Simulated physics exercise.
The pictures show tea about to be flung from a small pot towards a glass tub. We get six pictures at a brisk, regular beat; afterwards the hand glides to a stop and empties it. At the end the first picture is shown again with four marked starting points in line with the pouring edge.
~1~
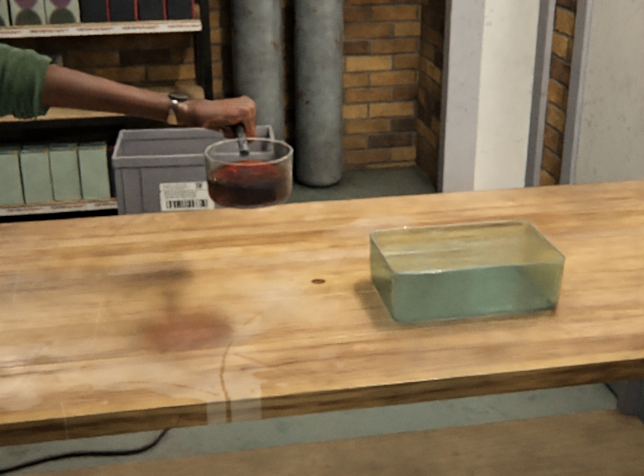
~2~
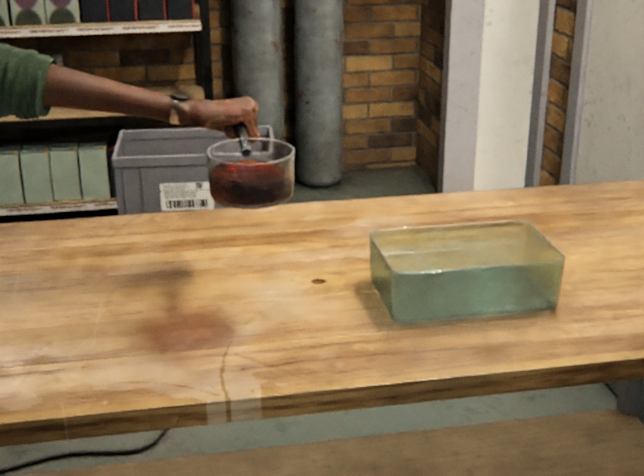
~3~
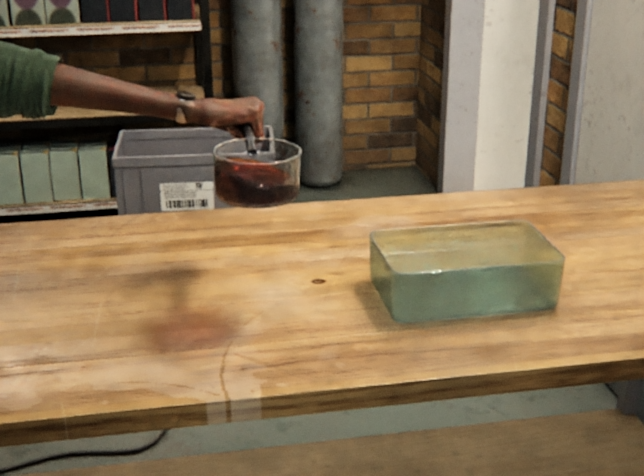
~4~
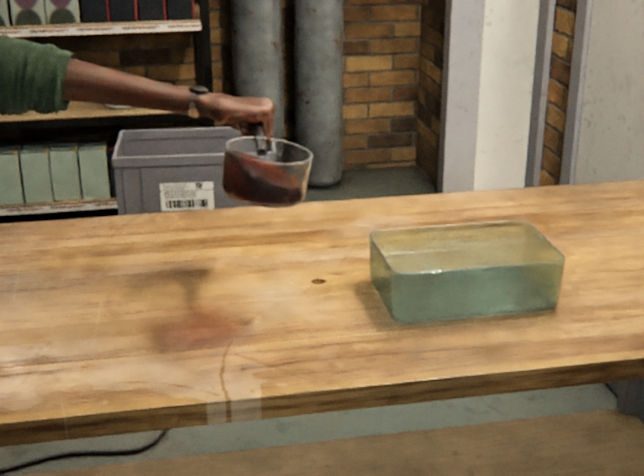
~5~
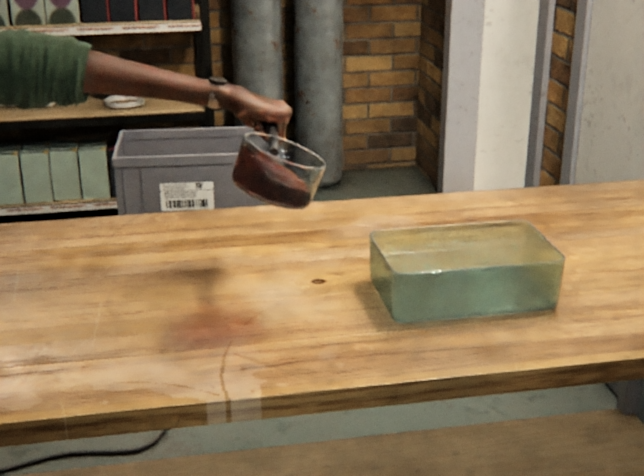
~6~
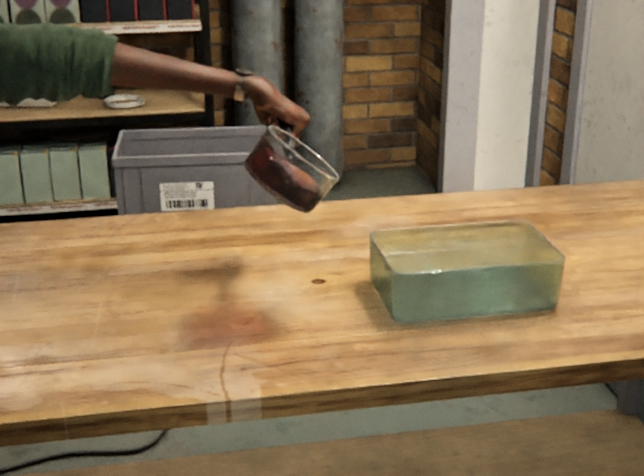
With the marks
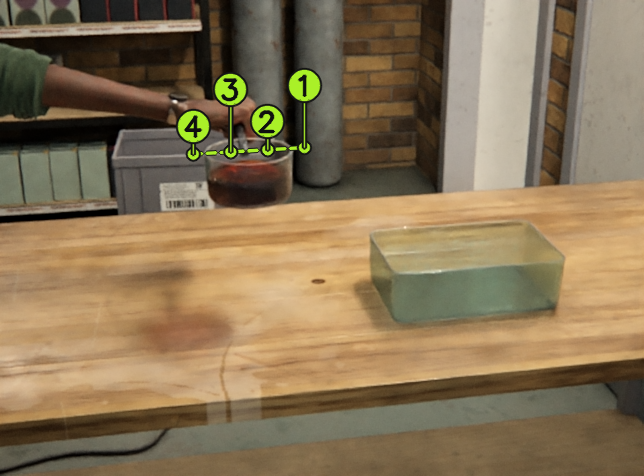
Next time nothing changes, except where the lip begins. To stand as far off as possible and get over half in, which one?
Take 2.
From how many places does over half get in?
Two of the four.
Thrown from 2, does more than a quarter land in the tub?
Yes, clearly.
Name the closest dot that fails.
Here it is dot 3.
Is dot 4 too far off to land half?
Yes, it does.
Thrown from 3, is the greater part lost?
Yes, it does.
On the marked copy, 1 at (304, 147); 2 at (267, 149); 3 at (230, 151); 4 at (193, 154).
With 1, about 84 % lands in the tub, 4 % falls short and 12 % goes beside or beyond.
With 2, about 69 % lands in the tub, 21 % falls short and 9 % goes beside or beyond.
With 3, about 17 % lands in the tub, 79 % falls short and 3 % goes beside or beyond.
With 4, about 0 % lands in the tub, 98 % falls short.
